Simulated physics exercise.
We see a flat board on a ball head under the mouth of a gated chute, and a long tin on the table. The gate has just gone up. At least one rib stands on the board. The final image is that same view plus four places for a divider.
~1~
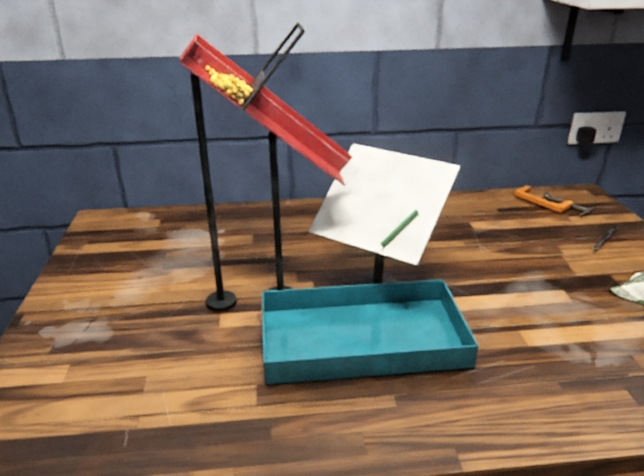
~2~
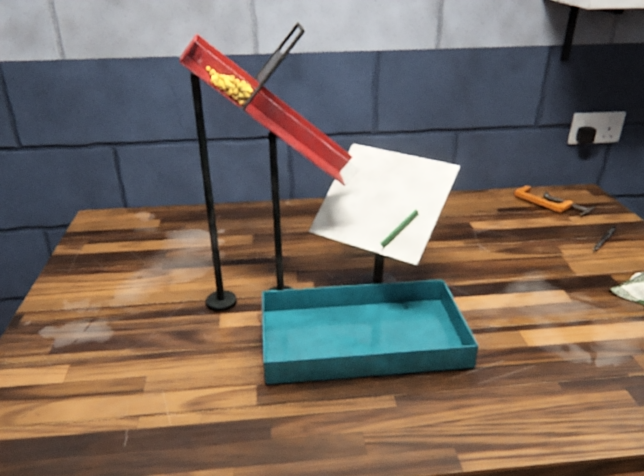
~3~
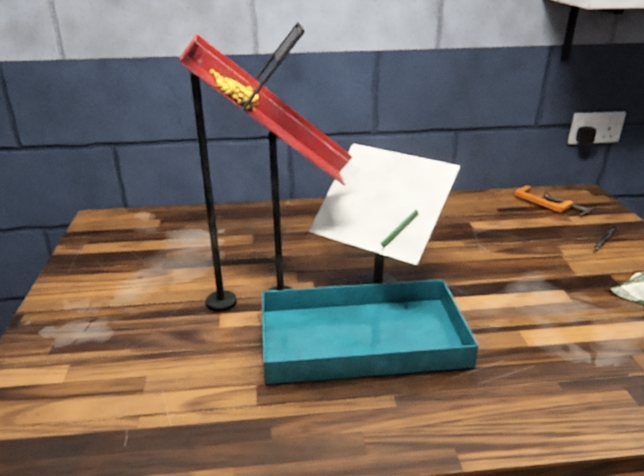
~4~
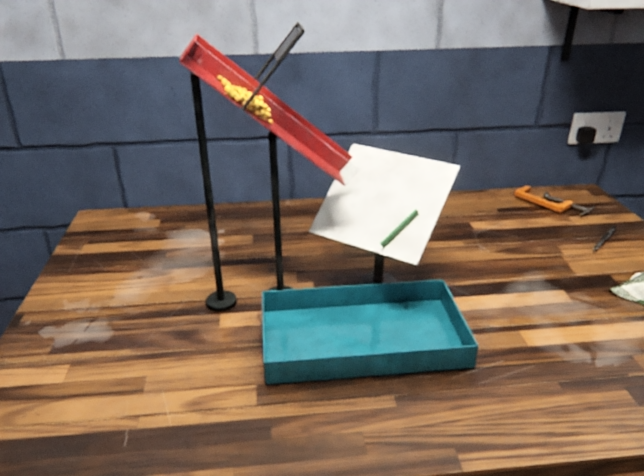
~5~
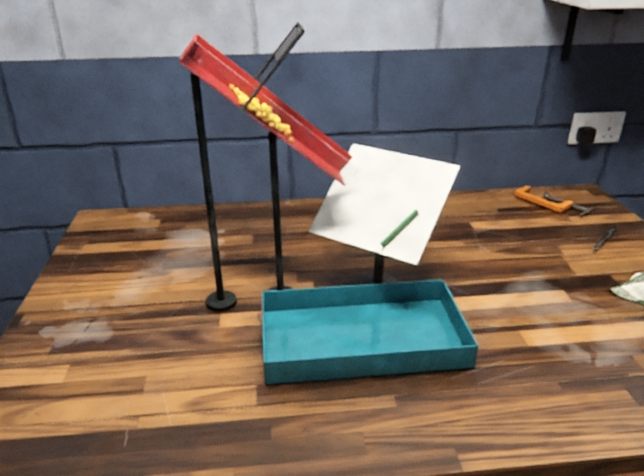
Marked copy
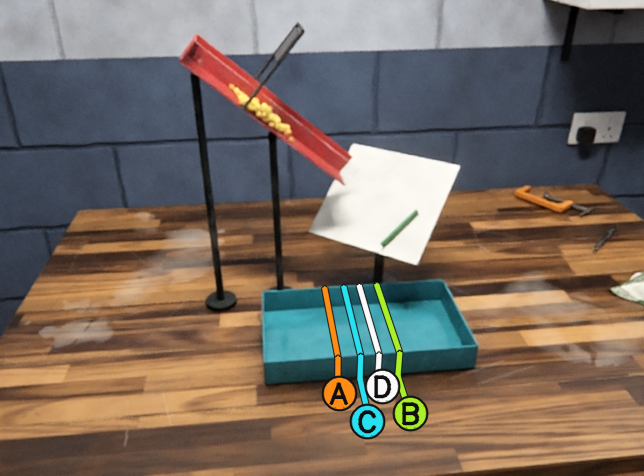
The video shows yellow puffed balls in a sloping red chute above a tilted white board with a green strip and an empty teal tray; a dark gate lifts, and the balls slide partway down the chute to the right.
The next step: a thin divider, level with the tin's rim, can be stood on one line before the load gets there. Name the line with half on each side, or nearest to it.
Best: C.
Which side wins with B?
The left side.
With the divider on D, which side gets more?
The left side.
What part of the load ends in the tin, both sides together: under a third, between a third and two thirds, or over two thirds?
About that: Over two thirds.
On the marked copy, line A crosses the front rim at (337, 356); line B crosses the front rim at (399, 352); line C crosses the front rim at (360, 355); line D crosses the front rim at (378, 353).
For line A, of what is caught, a small part on the left of the divider, nearly all on the right.
For line B, of what is caught, nearly all on the left of the divider, a small part on the right.
For line C, of what is caught, about a third on the left of the divider, about two thirds on the right.
For line D, of what is caught, nearly all on the left of the divider, a small part on the right.
